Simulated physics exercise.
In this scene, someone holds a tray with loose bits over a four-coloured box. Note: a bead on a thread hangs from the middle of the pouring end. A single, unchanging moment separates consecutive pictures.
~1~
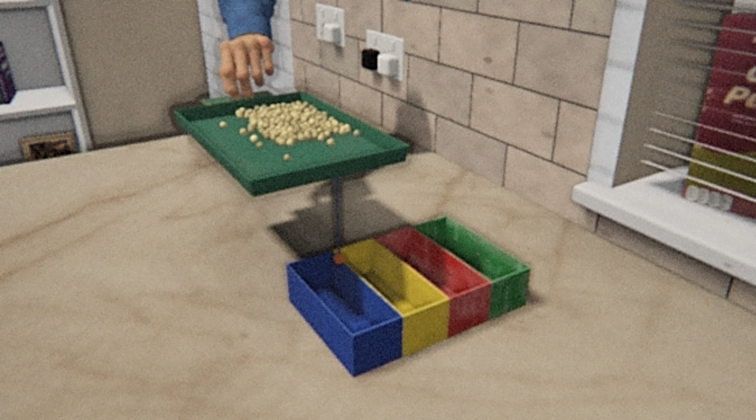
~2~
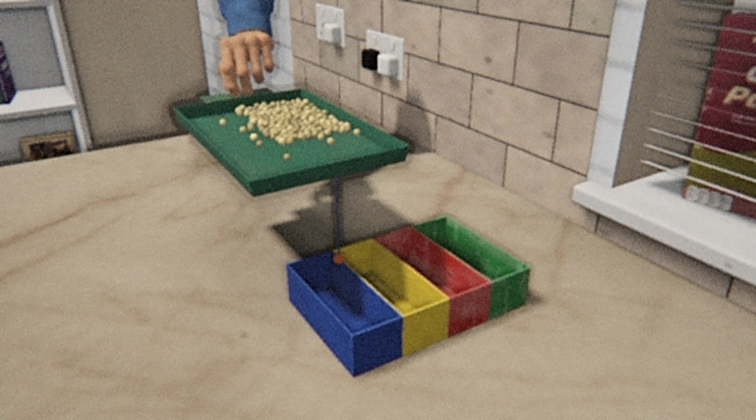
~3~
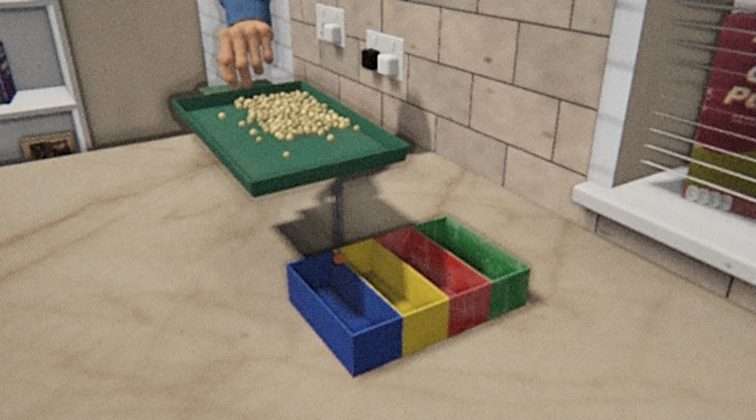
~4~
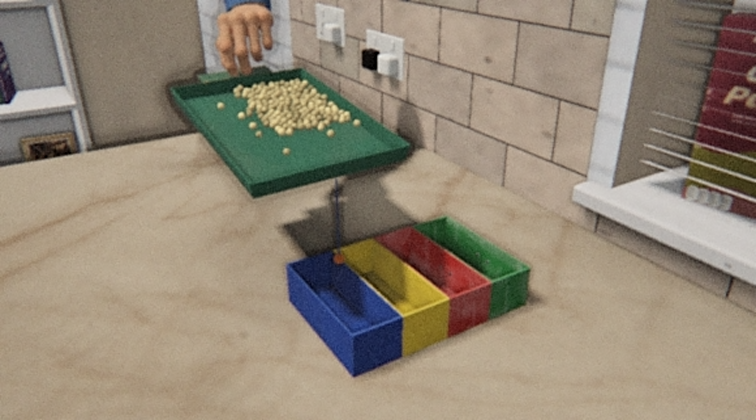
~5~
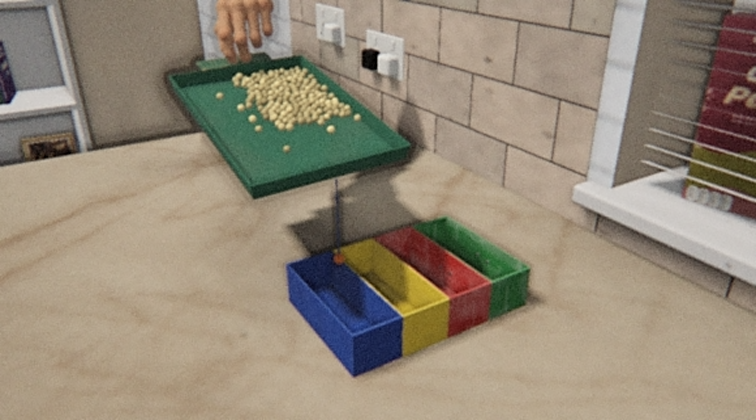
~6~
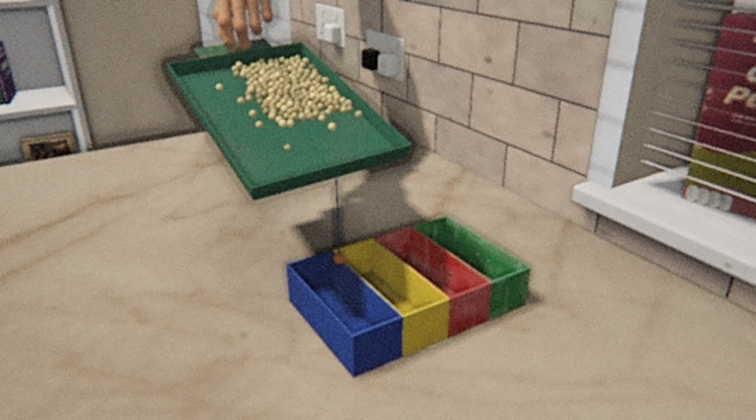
On a marble-patterned worktop beside a tiled wall, a hand at the far end of a green tray of pale beans gradually raises that end, tilting the tray above a box with blue, yellow, red and green compartments.
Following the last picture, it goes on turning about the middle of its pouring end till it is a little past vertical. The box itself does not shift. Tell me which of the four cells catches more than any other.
I would say the blue cell.
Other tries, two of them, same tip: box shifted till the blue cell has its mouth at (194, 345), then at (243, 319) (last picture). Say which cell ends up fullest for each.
In turn: The cell in red; the yellow cell.
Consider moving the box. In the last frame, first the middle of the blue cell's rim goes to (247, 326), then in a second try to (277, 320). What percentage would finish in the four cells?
Near 100 % and 100 %.
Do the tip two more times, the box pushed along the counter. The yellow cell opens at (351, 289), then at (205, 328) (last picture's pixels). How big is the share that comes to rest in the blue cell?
The first try gives 50 per cent, the second 0 per cent.
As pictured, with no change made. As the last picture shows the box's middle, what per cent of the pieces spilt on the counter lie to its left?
Close to 90 in a hundred.
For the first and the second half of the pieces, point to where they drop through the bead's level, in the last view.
First close to (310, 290), next close to (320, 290).
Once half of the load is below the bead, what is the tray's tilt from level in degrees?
The tilt is near 105° by then.
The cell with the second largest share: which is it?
That is yellow.
Soon after the last picture, tray tipped steeply; most on the tray; a stray few in the blue cell; a stray few in the yellow cell; a small part falling or outside the box.
A little later, tray tipped right over; most on the tray; a small part in the blue cell; a stray few in the yellow cell; about a quarter falling or outside the box.
Later still, tray tipped past a quarter turn; about a quarter in the blue cell; a small part in the yellow cell; about half falling or outside the box.
At rest, tray tipped past a quarter turn; about a quarter in the blue cell; a small part in the yellow cell; none in the red cell; none in the green cell; about half outside the box.
